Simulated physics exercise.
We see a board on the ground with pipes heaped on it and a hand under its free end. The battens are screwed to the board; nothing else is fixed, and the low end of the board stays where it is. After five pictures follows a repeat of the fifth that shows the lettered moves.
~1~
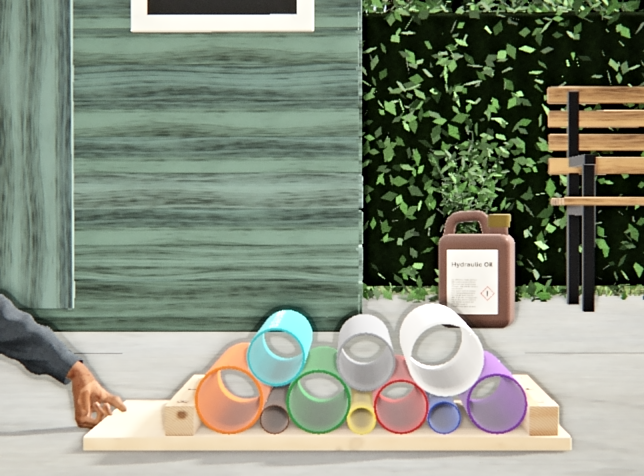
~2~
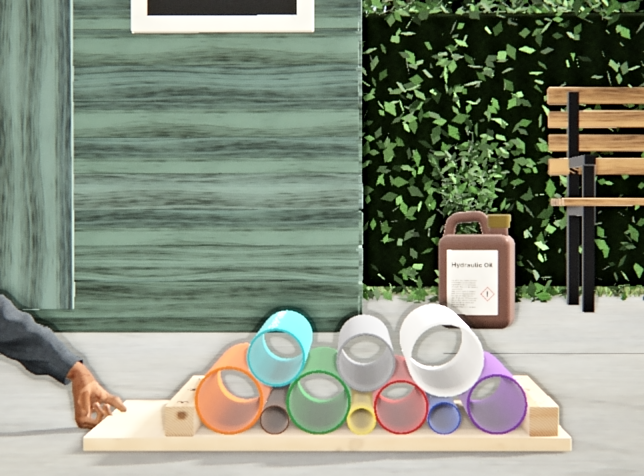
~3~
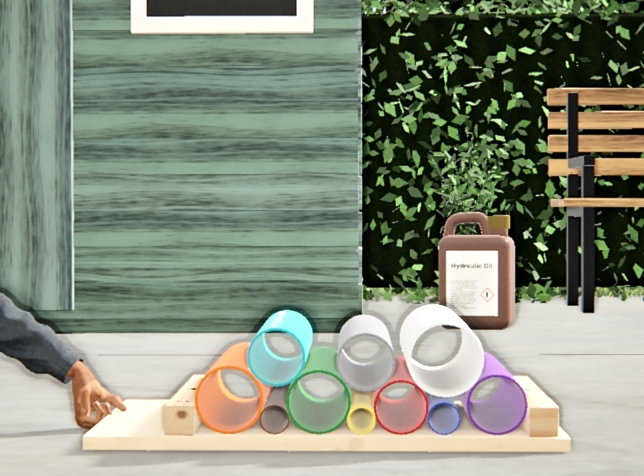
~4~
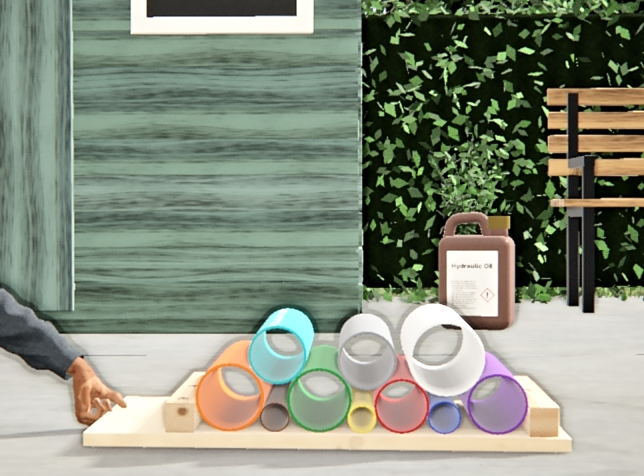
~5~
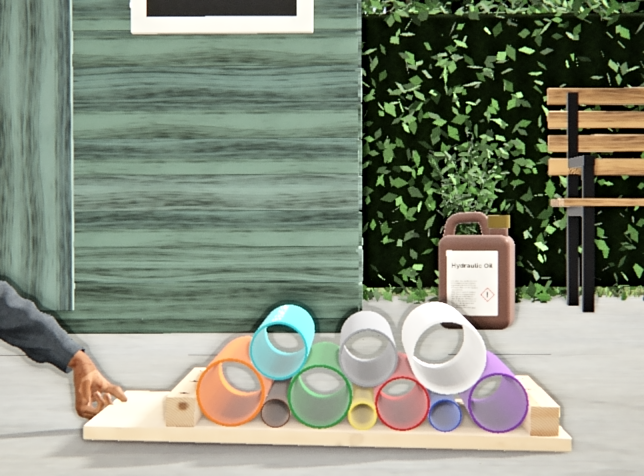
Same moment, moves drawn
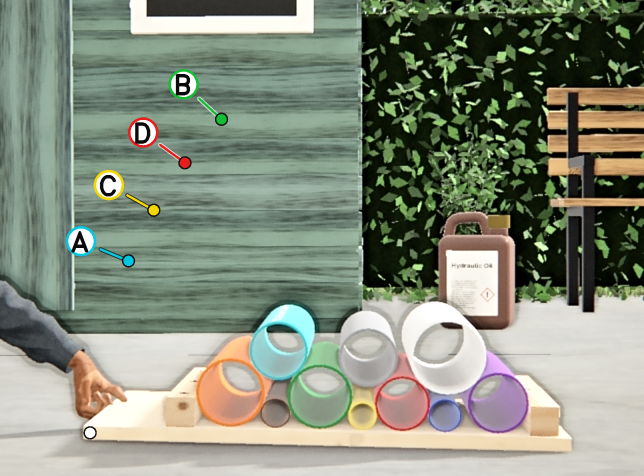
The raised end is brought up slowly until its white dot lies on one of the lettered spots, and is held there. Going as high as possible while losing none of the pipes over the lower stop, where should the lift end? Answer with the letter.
D is the limit.
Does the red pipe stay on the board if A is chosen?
Yes, with A.
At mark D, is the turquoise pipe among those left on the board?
The turquoise pipe: Yes.
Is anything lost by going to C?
No.
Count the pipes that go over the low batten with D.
The count is none.
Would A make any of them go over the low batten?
At A: No.
On the marked copy, A at (129, 261); B at (222, 119); C at (154, 210); D at (185, 163); the white dot at (90, 433).
Following D. Soon after the start, board at 20°.
Later, board at 36°.
In the end, board at 36°, none over the low batten.
As for the rest, A none over the low batten; B three over the low batten (white, grey, turquoise); C none over the low batten.
